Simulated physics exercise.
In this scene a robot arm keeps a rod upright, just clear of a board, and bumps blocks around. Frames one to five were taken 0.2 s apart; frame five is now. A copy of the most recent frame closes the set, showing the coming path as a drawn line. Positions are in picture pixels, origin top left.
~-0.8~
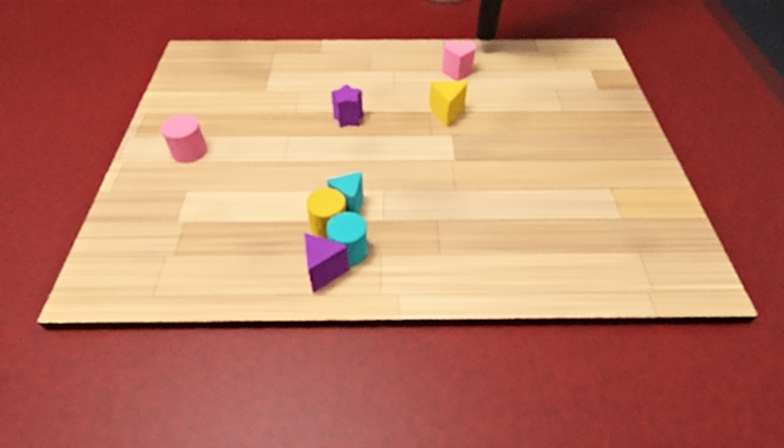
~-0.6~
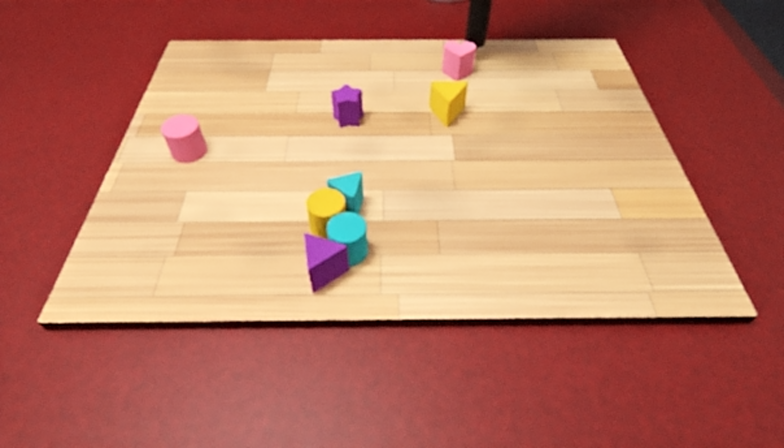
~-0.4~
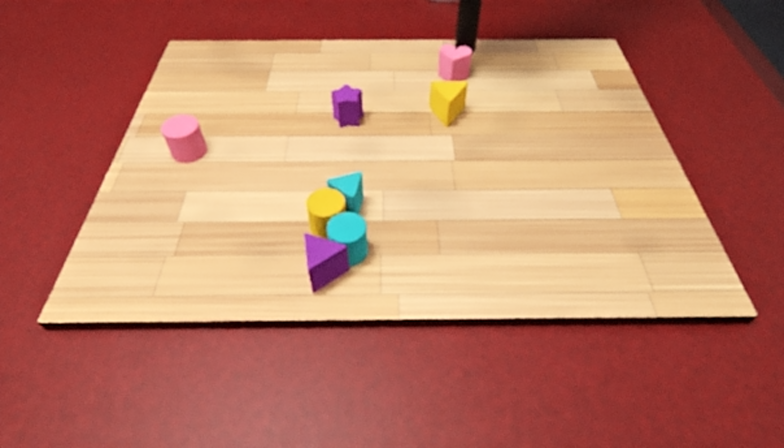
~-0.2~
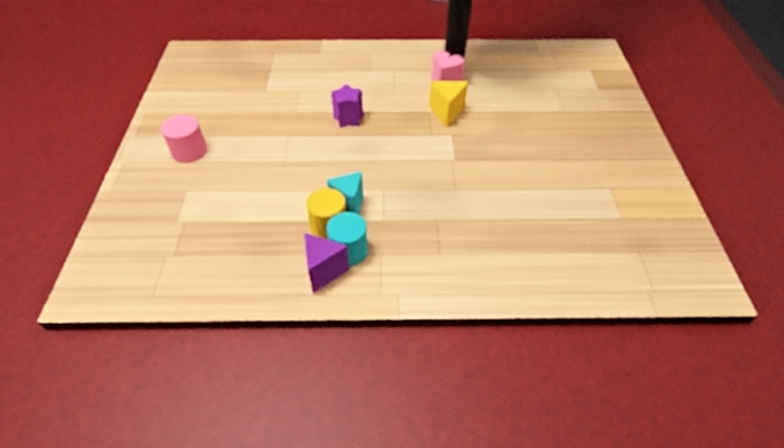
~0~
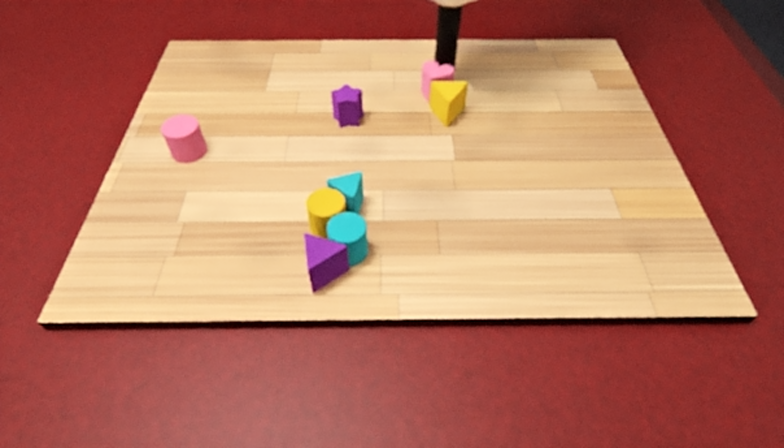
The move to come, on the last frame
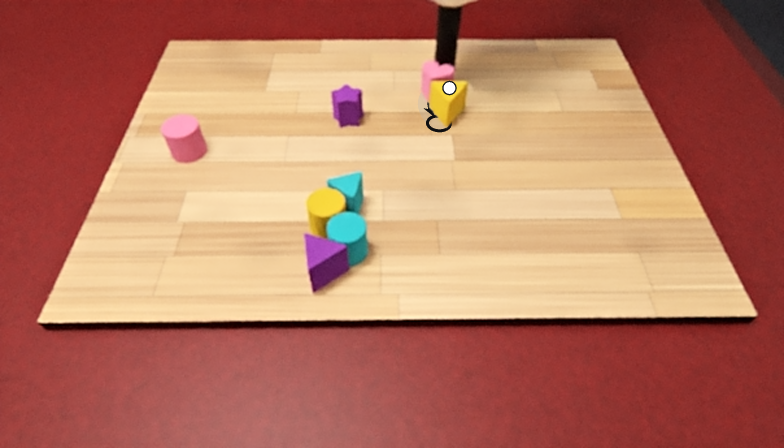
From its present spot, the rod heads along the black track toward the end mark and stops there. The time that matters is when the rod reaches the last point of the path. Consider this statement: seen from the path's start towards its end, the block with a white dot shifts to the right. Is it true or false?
That claim is false.
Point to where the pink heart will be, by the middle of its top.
My best guess is (419, 101).
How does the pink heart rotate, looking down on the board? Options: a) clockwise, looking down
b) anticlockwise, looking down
a (clockwise, looking down)
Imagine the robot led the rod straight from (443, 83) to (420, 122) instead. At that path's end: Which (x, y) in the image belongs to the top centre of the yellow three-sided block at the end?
By then it is at (449, 102).
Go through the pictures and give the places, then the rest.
In the first picture, rod's lower end at (486, 36); pink heart at (460, 47); yellow three-sided block at (449, 88).
In the second picture, rod at (475, 43); blocks still.
In the third picture, rod at (464, 50); pink heart at (455, 51).
In the fourth picture, rod at (454, 59); pink heart at (448, 59).
In the fifth picture, rod at (445, 68); pink heart at (437, 69); yellow three-sided block at (449, 88).
Drawn move, from (443, 83) over (432, 95) and (430, 109) to (439, 123); the dot is on the yellow three-sided block.
The first path, step by step. Halfway along, rod at (430, 87); pink heart at (421, 88); yellow three-sided block at (448, 97), turned 60° anticlockwise.
At the end, rod at (440, 108); pink heart at (419, 101), turned 45° clockwise; yellow three-sided block at (459, 109), turned 55° anticlockwise.
